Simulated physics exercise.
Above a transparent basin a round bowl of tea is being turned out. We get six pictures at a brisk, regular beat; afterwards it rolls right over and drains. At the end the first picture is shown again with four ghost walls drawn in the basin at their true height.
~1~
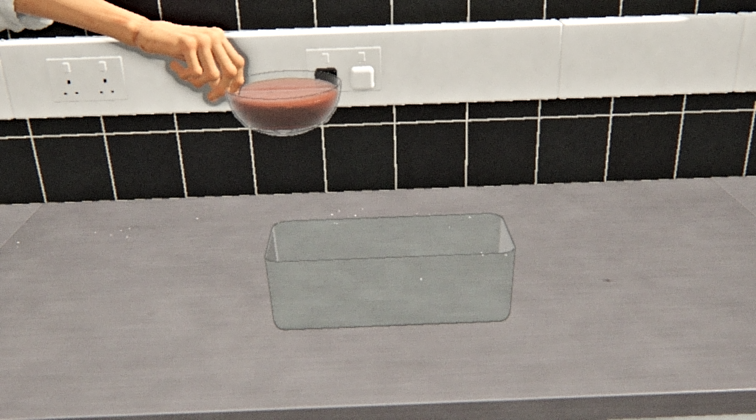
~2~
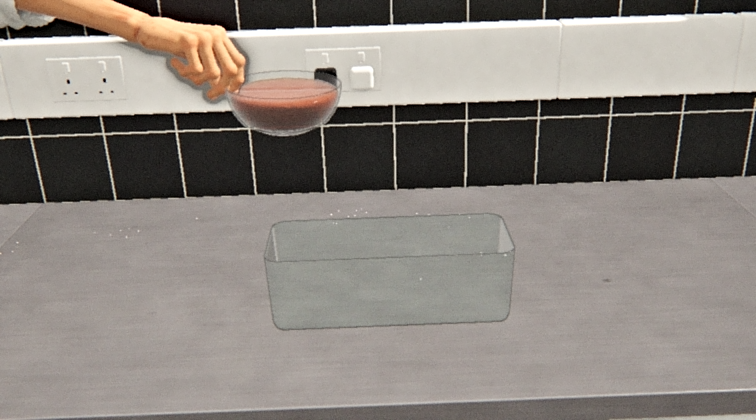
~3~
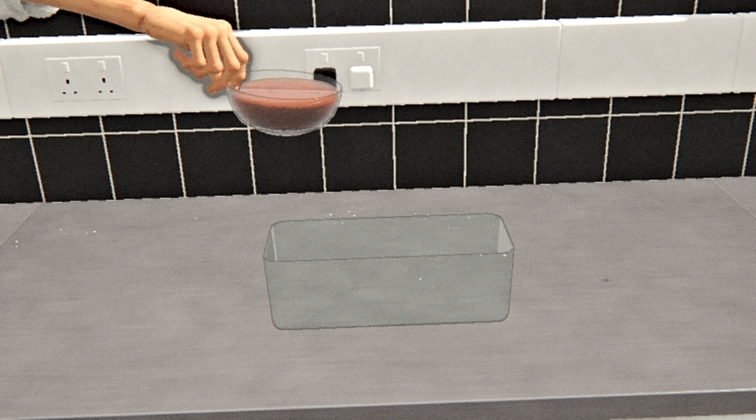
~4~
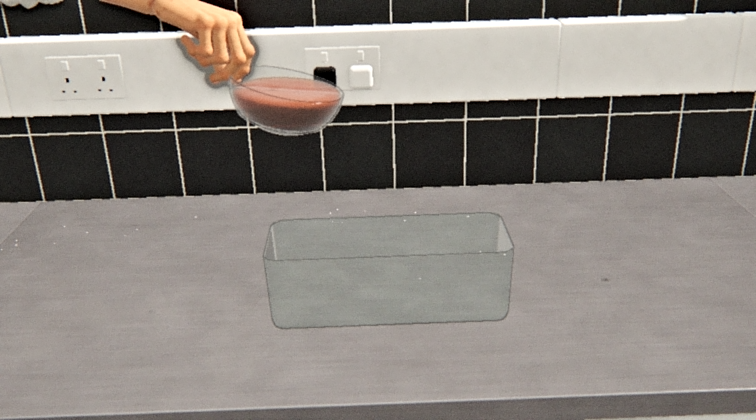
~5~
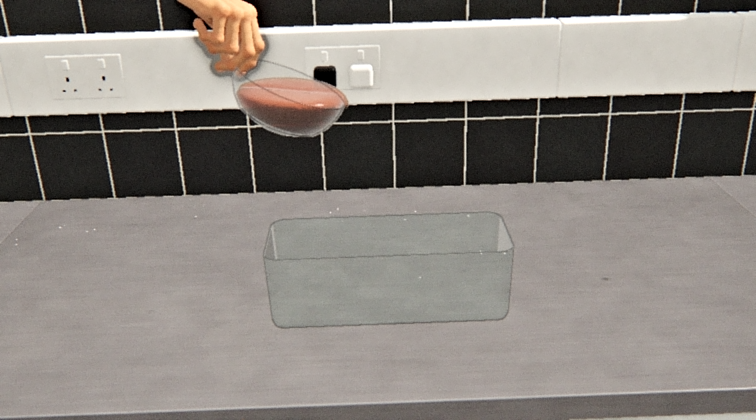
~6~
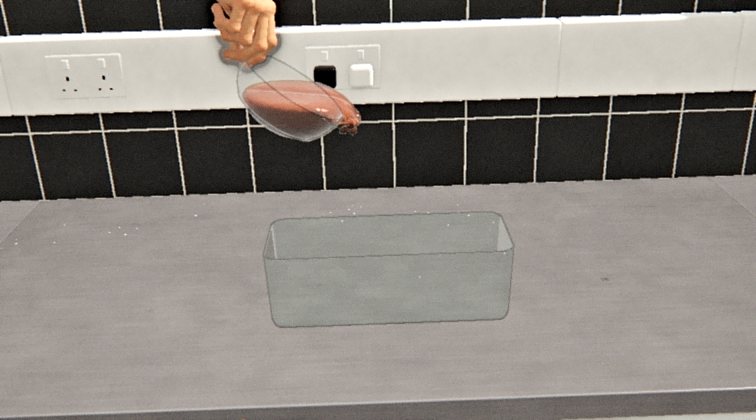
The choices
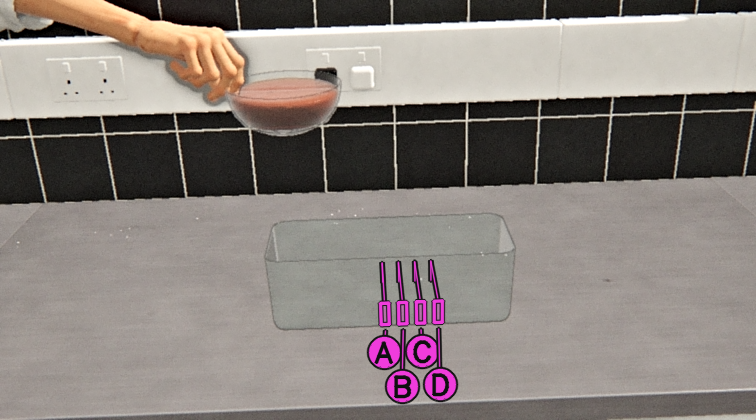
A hand reaching in from the upper left holds a clear round bowl of reddish-brown liquid above a see-through rectangular basin. The basin sits on a grey worktop, viewed from the front and slightly above, with black tiles, white trunking and sockets behind. The hand keeps the bowl nearly level, then rises and tilts it increasingly rightward until liquid edges over the right lip, while the camera stays still.
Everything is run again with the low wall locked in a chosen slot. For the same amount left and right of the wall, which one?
I would pick slot B.
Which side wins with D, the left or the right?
The left side.
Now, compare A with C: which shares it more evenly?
A it is.
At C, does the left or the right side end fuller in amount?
More ends on the left.
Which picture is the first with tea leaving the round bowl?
In picture 5.
On the marked copy, A at (385, 330); B at (403, 330); C at (421, 329); D at (438, 328).
With A, about 31 % ends left of the wall and 65 % right of it; 4 % is lost outside.
With B, about 47 % ends left of the wall and 49 % right of it; 4 % is lost outside.
With C, about 73 % ends left of the wall and 23 % right of it; 5 % is lost outside.
With D, about 84 % ends left of the wall and 11 % right of it; 4 % is lost outside.
